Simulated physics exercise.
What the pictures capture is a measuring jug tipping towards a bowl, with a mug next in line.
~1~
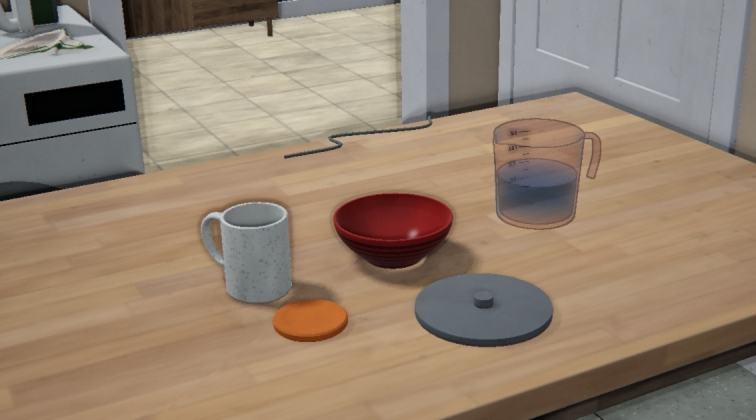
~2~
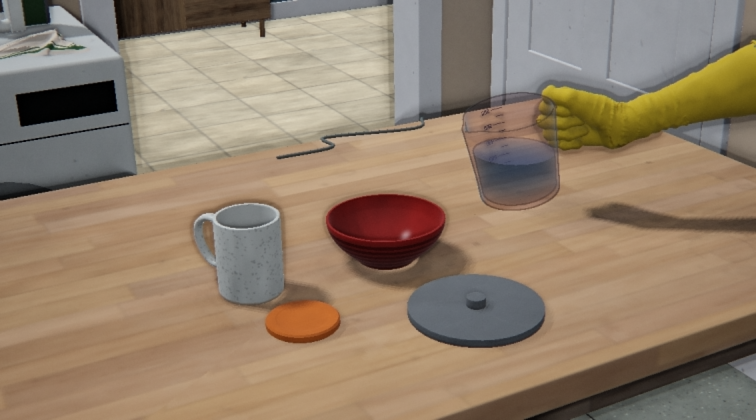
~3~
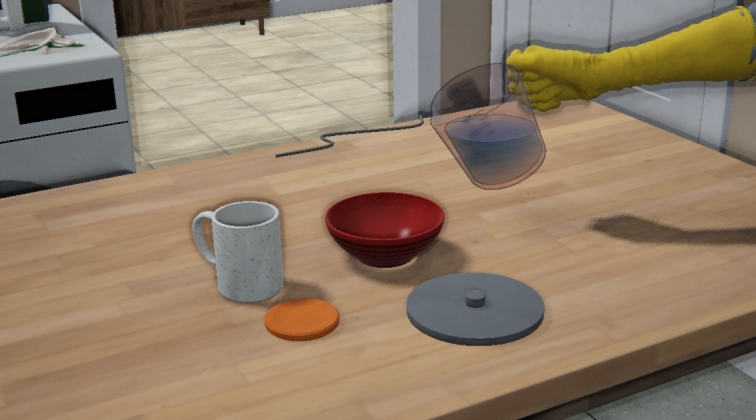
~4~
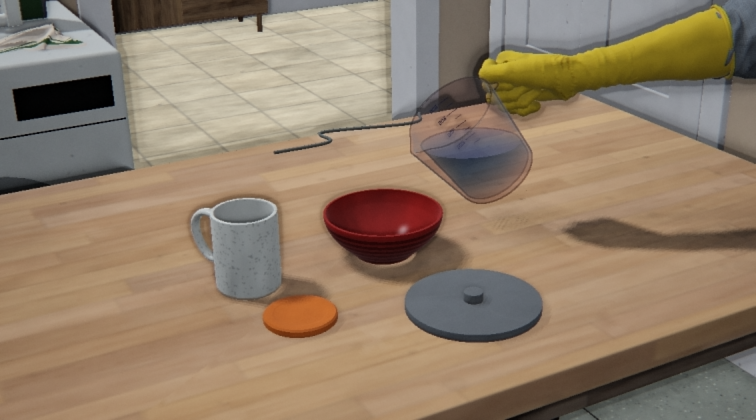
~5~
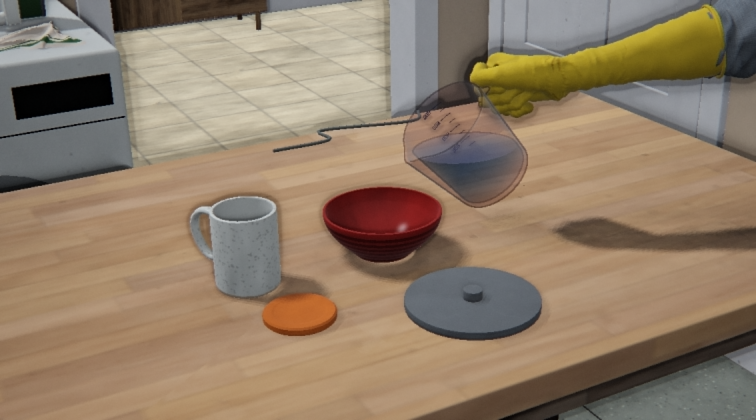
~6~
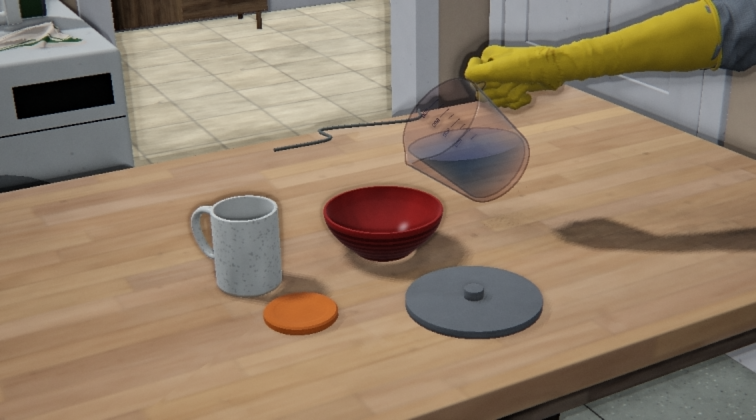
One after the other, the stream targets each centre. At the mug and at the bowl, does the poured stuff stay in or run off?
In the end the mug will let it in. The bowl will let it in.
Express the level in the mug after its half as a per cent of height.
Around 65 in a hundred.
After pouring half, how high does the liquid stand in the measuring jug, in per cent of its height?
Roughly 25 per cent.
Shortly, the dyed water goes into the bowl.
Then, the dyed water goes into the mug.
At the finish, the bowl has its share inside; the mug has its share inside.
